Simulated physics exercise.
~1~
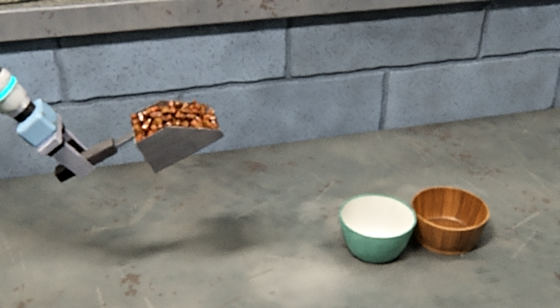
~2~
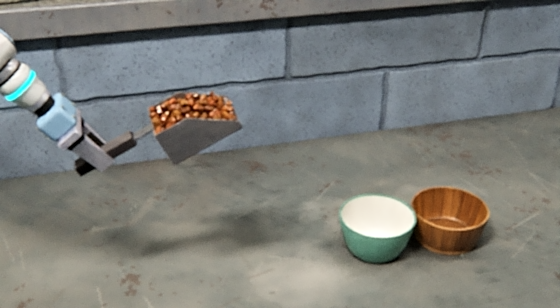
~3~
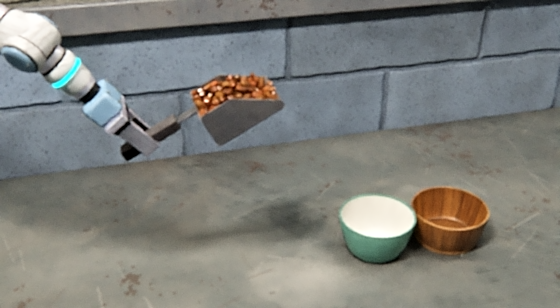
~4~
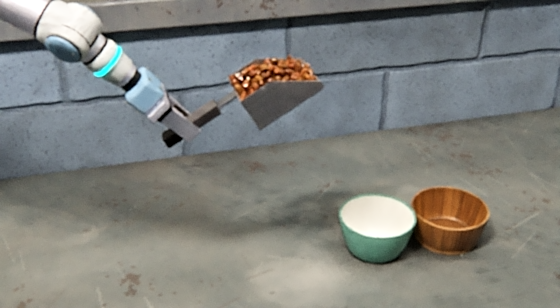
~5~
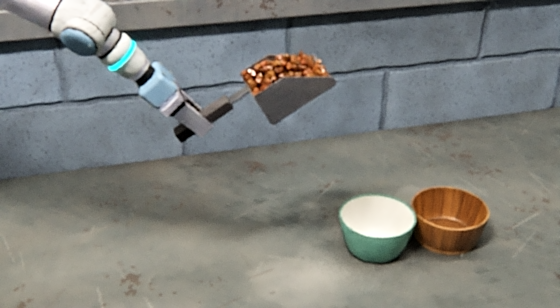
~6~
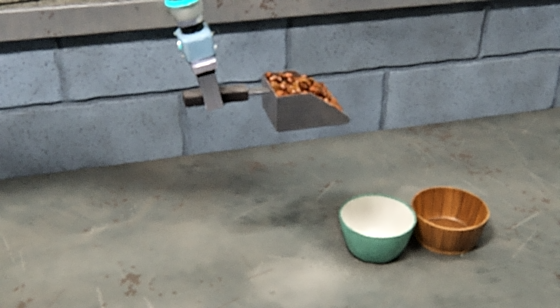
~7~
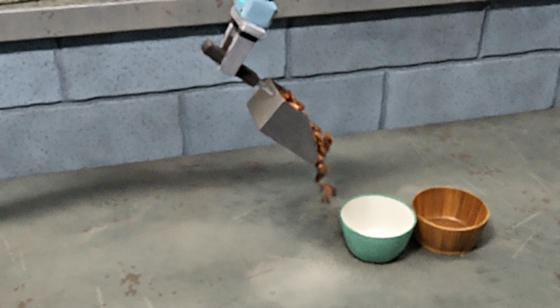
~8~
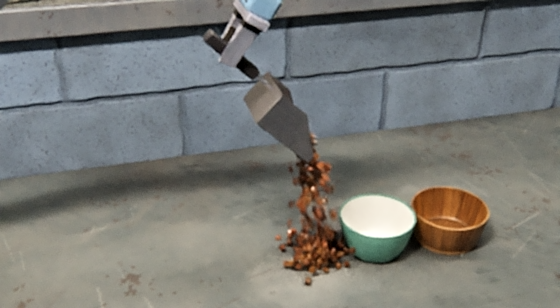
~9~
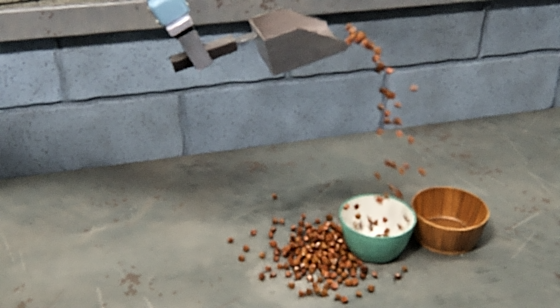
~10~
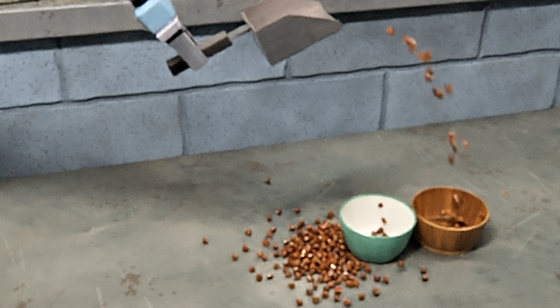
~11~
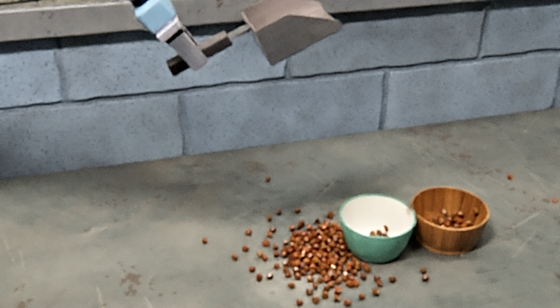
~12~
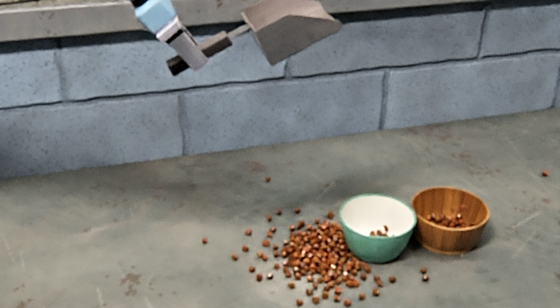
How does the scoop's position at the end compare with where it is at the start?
At the end the scoop is farther to the right and higher up than at the start, held in front of the top of the block wall.
